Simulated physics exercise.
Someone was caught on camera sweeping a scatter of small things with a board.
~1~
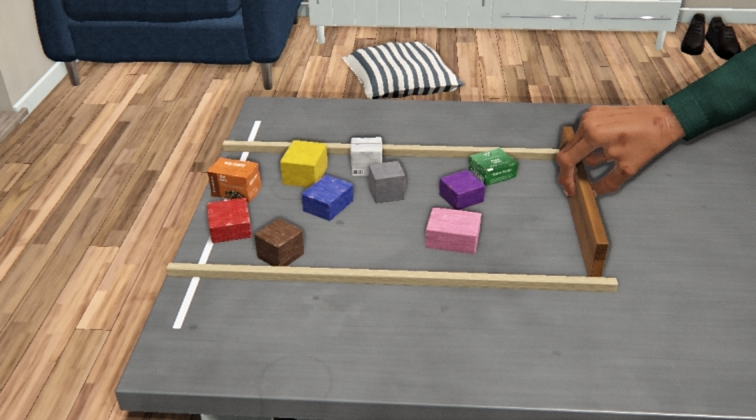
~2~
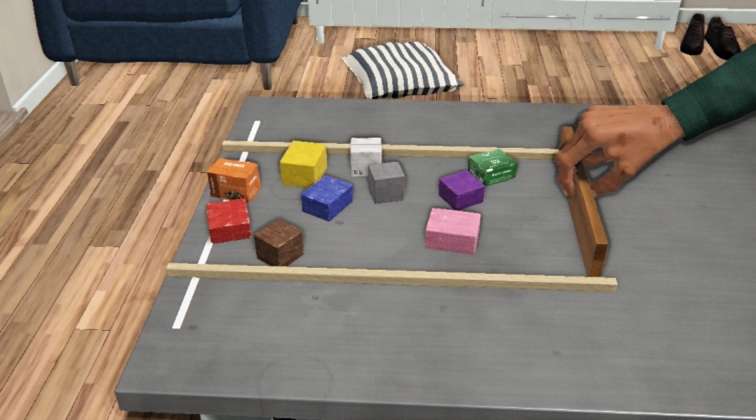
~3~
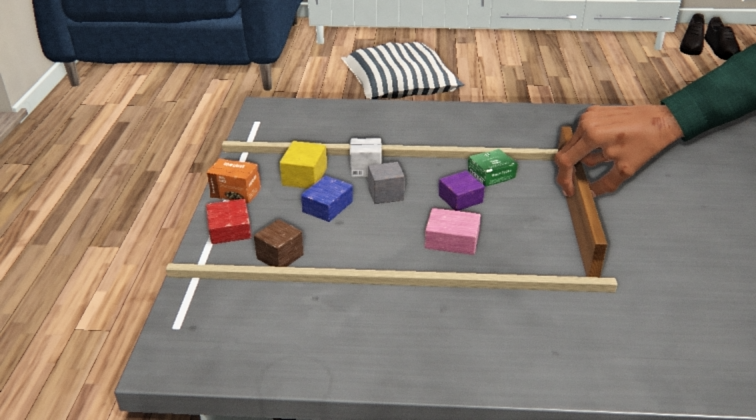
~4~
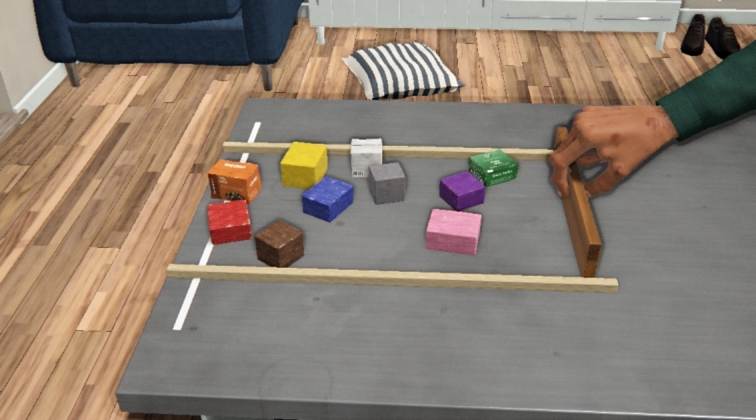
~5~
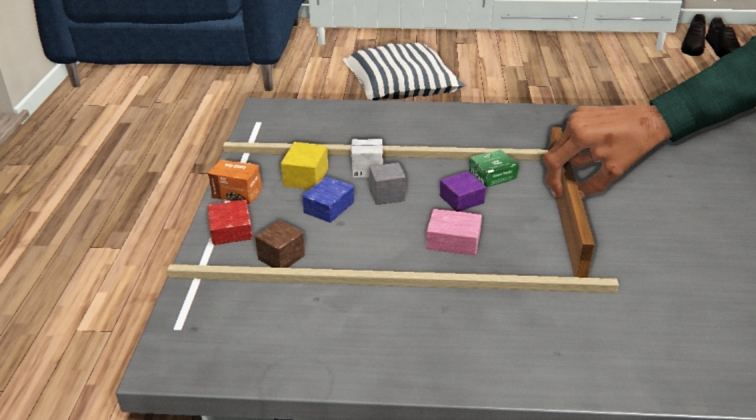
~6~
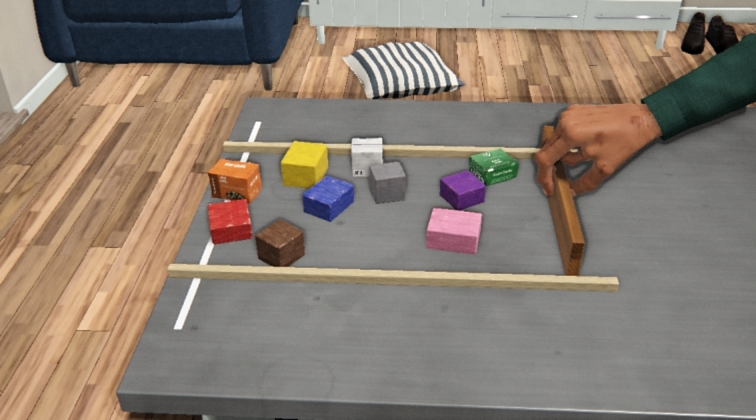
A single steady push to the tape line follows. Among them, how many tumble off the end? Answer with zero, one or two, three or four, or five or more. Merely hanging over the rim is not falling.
Five or more.
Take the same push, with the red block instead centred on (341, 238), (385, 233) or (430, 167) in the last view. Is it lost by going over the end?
Going through the places in order, it ends up falling, it ends up falling, and it ends up falling.
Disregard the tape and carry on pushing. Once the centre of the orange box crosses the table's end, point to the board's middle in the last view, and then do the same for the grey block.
Roughly (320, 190); roughly (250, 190).
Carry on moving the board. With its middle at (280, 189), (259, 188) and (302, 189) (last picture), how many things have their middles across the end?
2; 3; 1.
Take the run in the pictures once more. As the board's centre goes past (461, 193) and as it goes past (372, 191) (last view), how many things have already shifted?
Up to then 3, and up to the other point 7.
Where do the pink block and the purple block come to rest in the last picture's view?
In the last picture the pink block sits around (190, 225) and the purple block around (216, 180).
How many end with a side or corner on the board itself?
That number would be 5.
A little later, none off yet; orange box at rest near (235, 181); red block at rest near (230, 221); brown block at rest near (281, 245).
Next, one off so far; orange box dropping near (181, 350); red block shifted about its own width near (202, 218); brown block shifted about its own width near (242, 251).
When it is over, the number that fall off is five or more; down, grey block, white box, yellow block, red block and orange box.
